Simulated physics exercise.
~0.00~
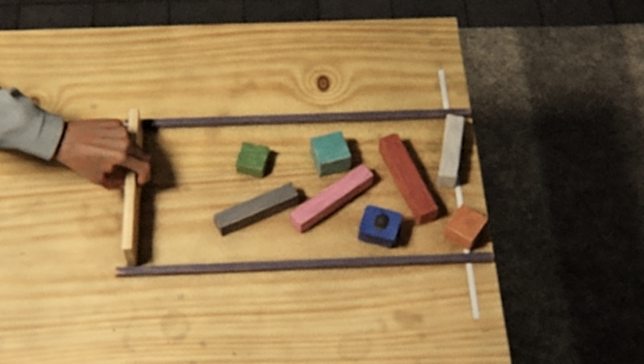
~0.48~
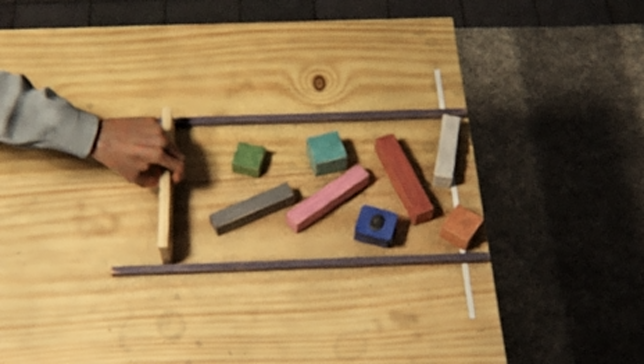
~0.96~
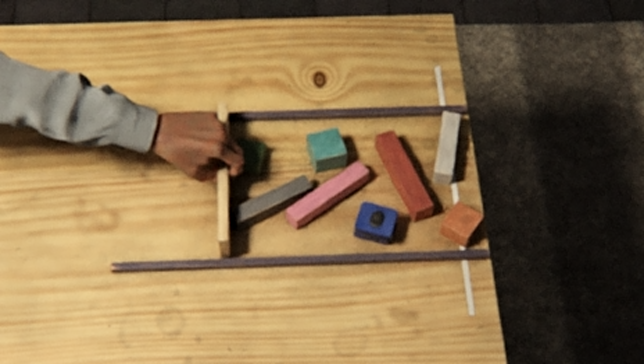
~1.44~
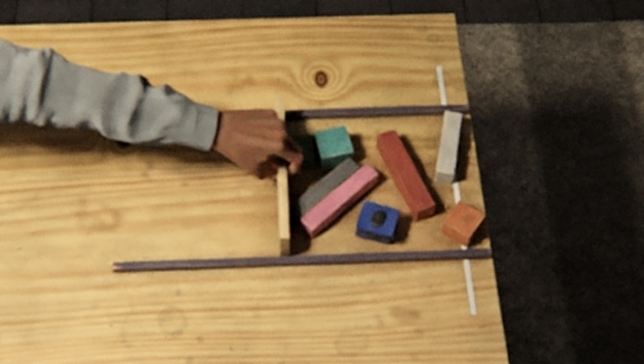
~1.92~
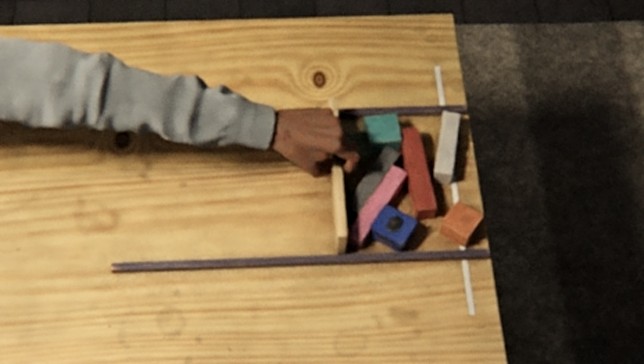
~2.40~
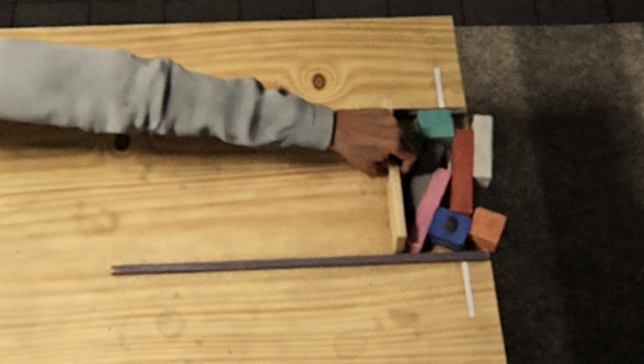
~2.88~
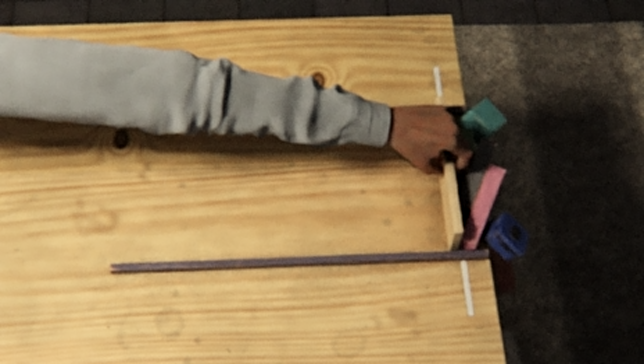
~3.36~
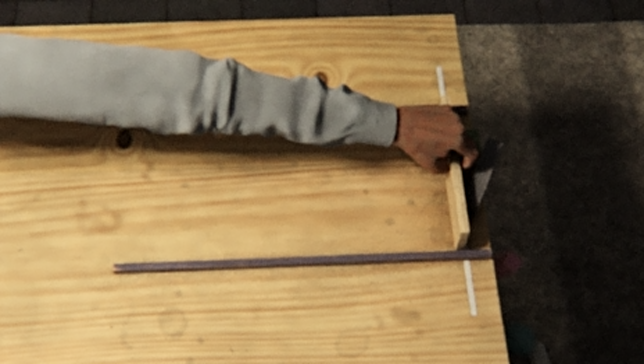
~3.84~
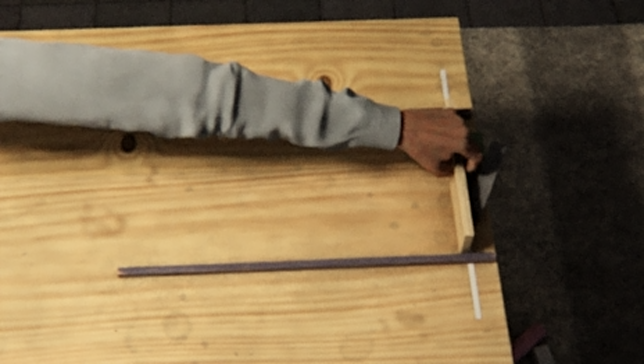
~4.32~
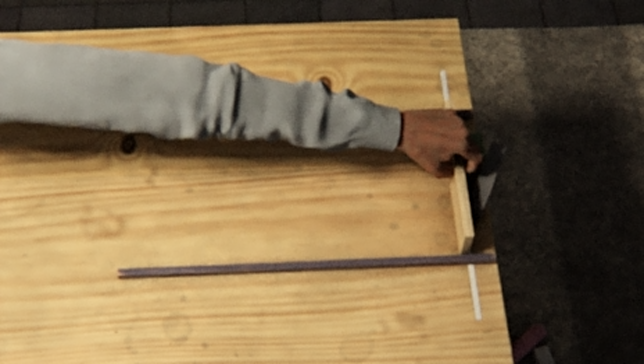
Hand pushing a wooden board rightward across a table, sweeping coloured blocks over the edge and stopping at the white strip.
